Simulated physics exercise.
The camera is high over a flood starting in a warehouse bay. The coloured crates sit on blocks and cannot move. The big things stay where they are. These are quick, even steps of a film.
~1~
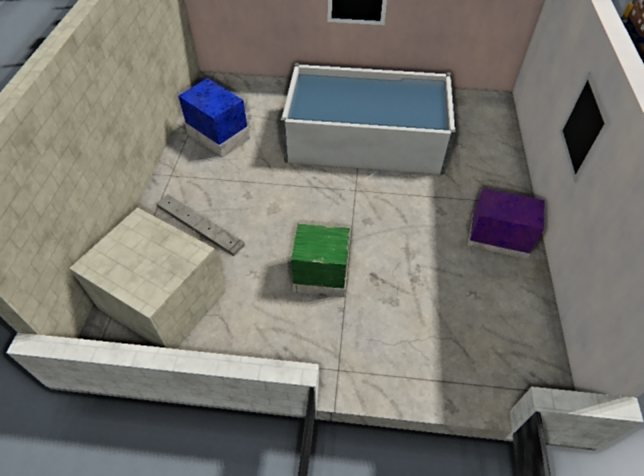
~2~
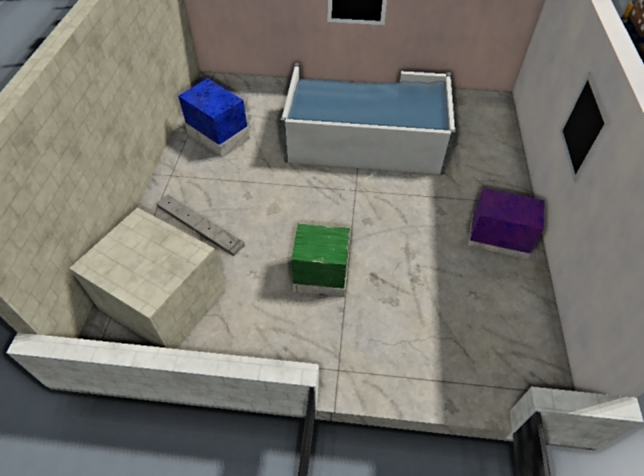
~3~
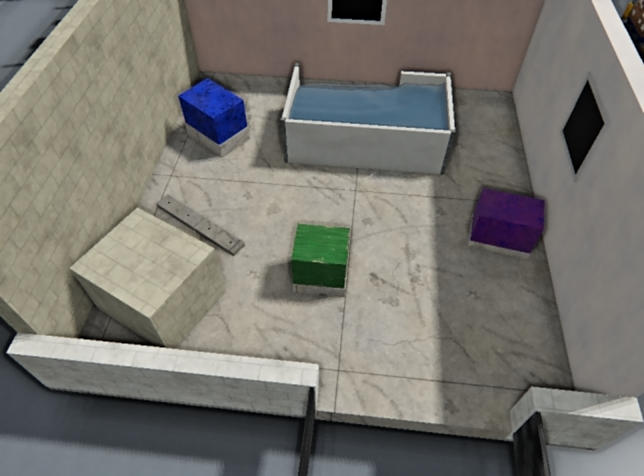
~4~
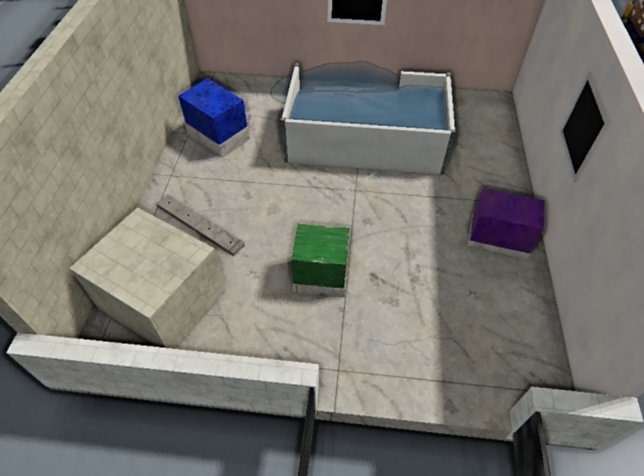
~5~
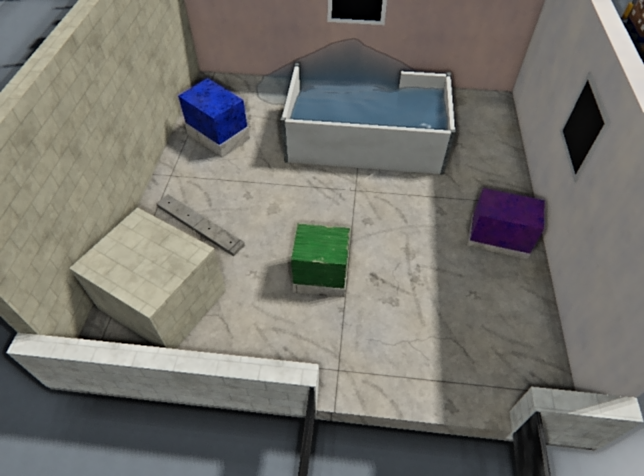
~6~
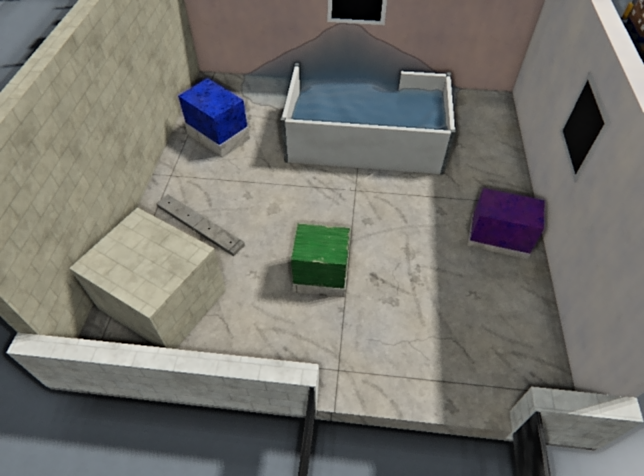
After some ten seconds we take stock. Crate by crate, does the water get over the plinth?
In the end: The blue crate gets wet; the green crate stays dry; the purple crate gets wet.
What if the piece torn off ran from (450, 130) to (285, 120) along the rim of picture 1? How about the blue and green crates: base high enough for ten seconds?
The blue crate stays dry, the green crate gets wet.
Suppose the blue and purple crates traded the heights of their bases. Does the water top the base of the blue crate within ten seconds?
My reading: Blue is wetted.
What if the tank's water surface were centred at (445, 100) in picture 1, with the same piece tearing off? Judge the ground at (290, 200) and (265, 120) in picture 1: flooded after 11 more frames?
In turn: Dry, wet.
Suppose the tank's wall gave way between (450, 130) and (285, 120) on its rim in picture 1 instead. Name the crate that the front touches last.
I say the blue one.
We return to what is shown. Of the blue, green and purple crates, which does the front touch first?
I say the blue one.
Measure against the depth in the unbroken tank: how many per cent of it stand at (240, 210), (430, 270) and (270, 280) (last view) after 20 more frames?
Roughly 2, 0 and 0 per cent, in turn.
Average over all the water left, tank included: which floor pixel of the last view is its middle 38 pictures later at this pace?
Close to (332, 159).
A moment on, water covers 20 % of the floor; the blue crate water round its plinth, the green crate not reached, the purple crate not reached.
Next, water covers 30 % of the floor; the blue crate water round its plinth, the green crate not reached, the purple crate water round its plinth.
Then, water covers 60 % of the floor; the blue crate water round its plinth, the green crate water round its plinth, the purple crate water round its plinth.
Later, water covers 95 % of the floor; the blue crate water round its plinth, the green crate water round its plinth, the purple crate water round its plinth.
In the end, water covers 100 % of the floor; the blue crate was topped, the green crate stayed above the water, the purple crate was topped.
